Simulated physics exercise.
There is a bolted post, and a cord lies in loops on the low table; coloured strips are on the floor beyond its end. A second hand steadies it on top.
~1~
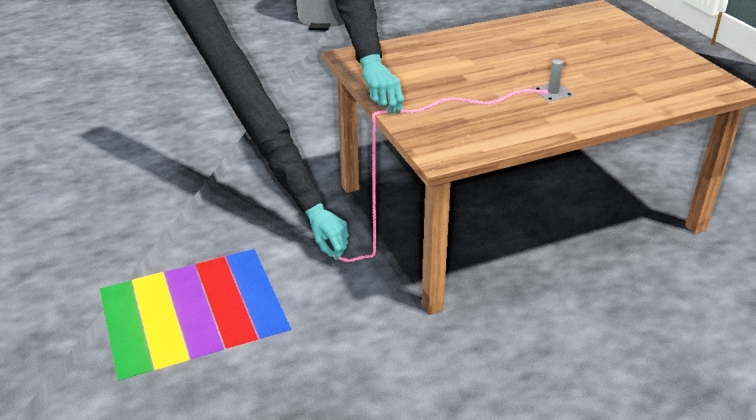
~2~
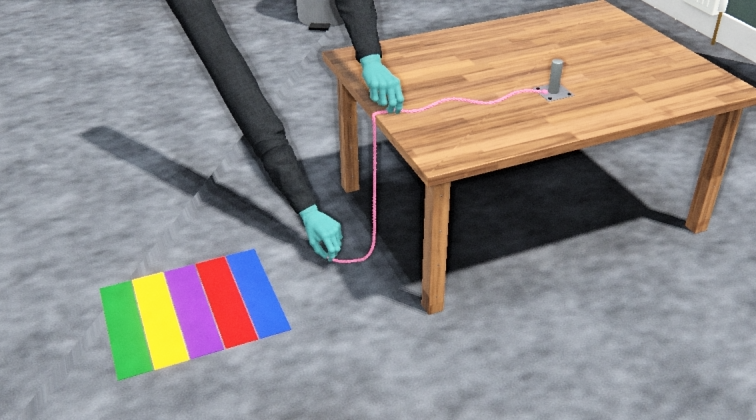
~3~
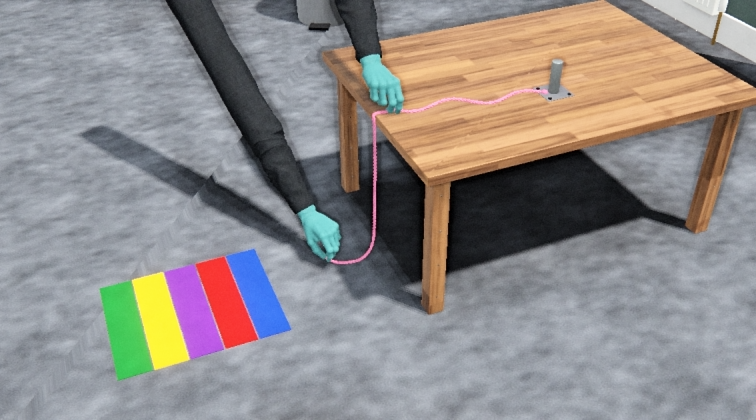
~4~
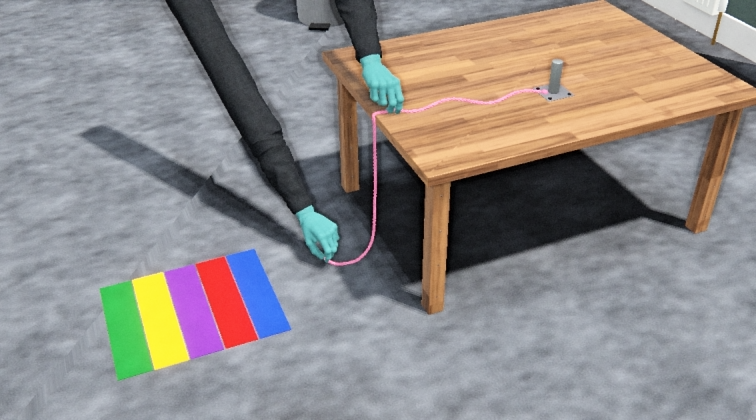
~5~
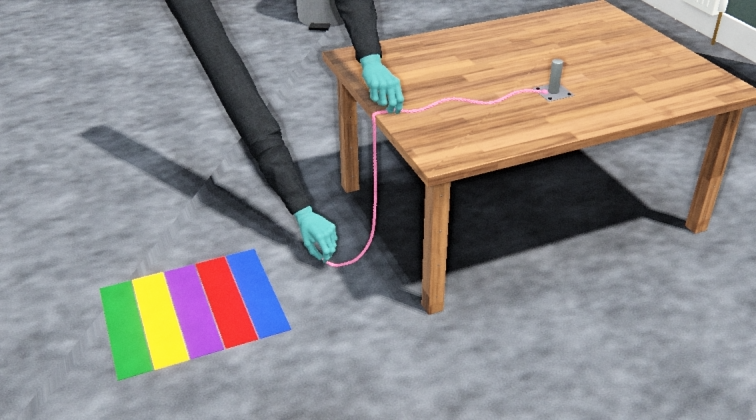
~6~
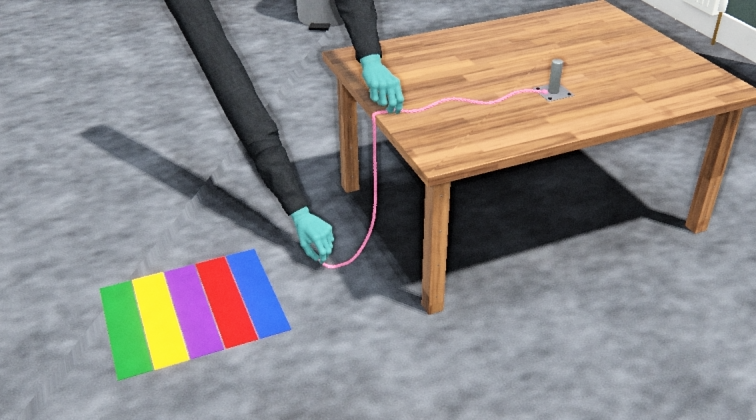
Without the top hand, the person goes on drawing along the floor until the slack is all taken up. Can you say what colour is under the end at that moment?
Yes, it is red.
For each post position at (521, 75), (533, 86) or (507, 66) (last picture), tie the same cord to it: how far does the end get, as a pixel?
Try by try: (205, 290), (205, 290) and (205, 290).
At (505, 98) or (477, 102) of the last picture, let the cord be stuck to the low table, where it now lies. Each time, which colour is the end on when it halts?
First try red, second try red.
Soon after, end near (271, 273); short of the strips.
After that, end near (238, 282); over blue.
At the stop, end near (219, 287); over red. Over red.
